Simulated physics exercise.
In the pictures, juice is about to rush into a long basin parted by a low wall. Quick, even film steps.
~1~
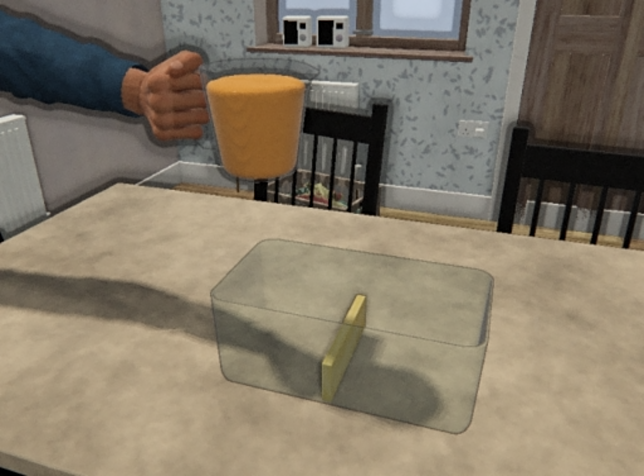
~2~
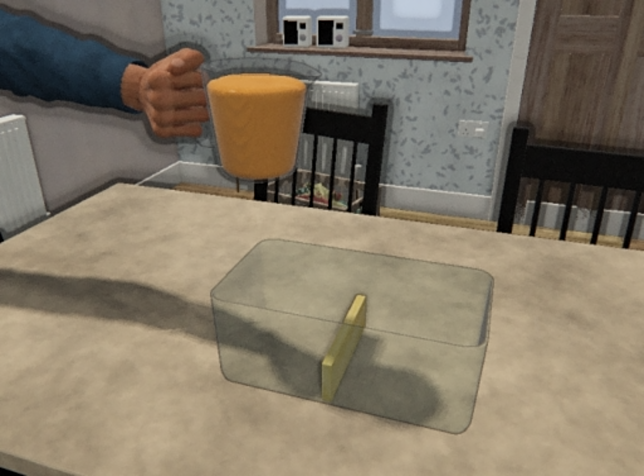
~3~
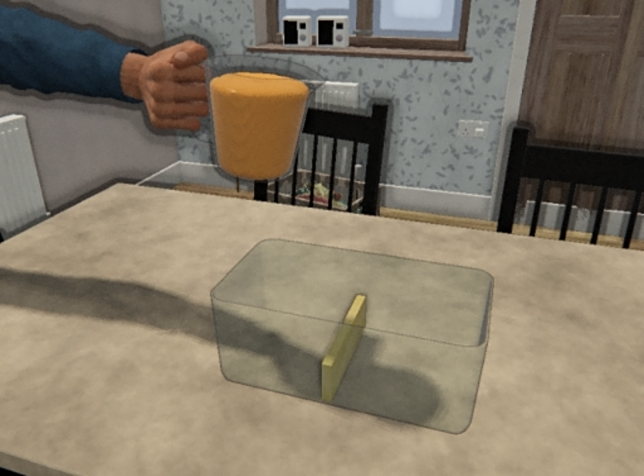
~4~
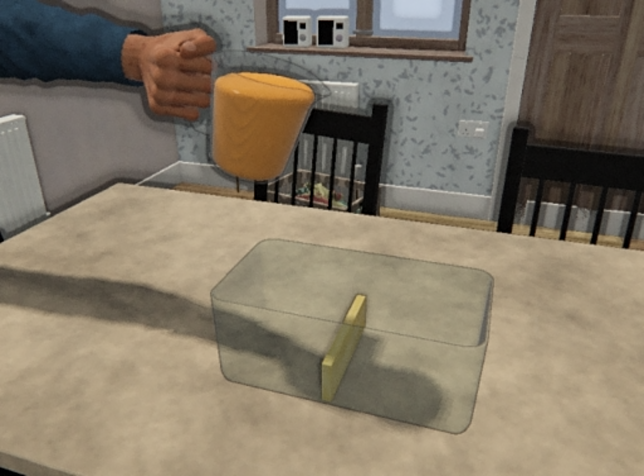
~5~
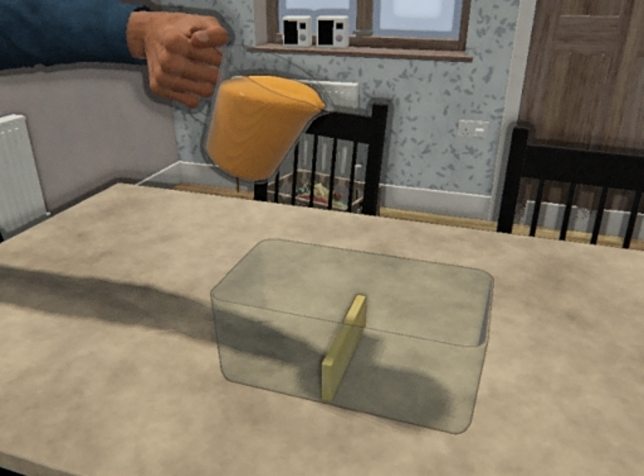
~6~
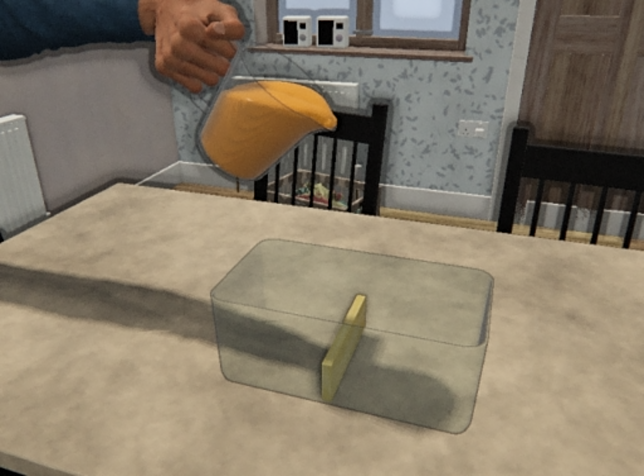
At a dining table, a hand held a clear container of orange juice above a long see-through basin with a low wall across it, then steadily tilted it rightward until juice bulged past the lip.
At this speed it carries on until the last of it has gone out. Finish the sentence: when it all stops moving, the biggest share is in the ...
... right part.
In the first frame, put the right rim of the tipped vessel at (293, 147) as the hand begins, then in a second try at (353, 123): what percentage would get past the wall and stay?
15 % and 90 %.
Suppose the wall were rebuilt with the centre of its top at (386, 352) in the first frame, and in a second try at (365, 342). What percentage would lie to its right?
I'd expect near 25 percent the first time and near 35 percent the next.
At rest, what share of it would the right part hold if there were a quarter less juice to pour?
Roughly 60 in a hundred.
A moment on, the tilt is 111° and 35 per cent is still to pour, 0 is left of the wall and 23 right of it.
Next, the tilt is 116° and 3 per cent is still to pour, 20 is left of the wall and 62 right of it.
Then the tilt is 116° and 0 per cent is still to pour, 28 is left of the wall and 67 right of it.
Later the tilt is 116° and 0 per cent is still to pour, 28 is left of the wall and 67 right of it.
At rest 29 per cent lies left of the wall, 67 right of it and 5 outside.
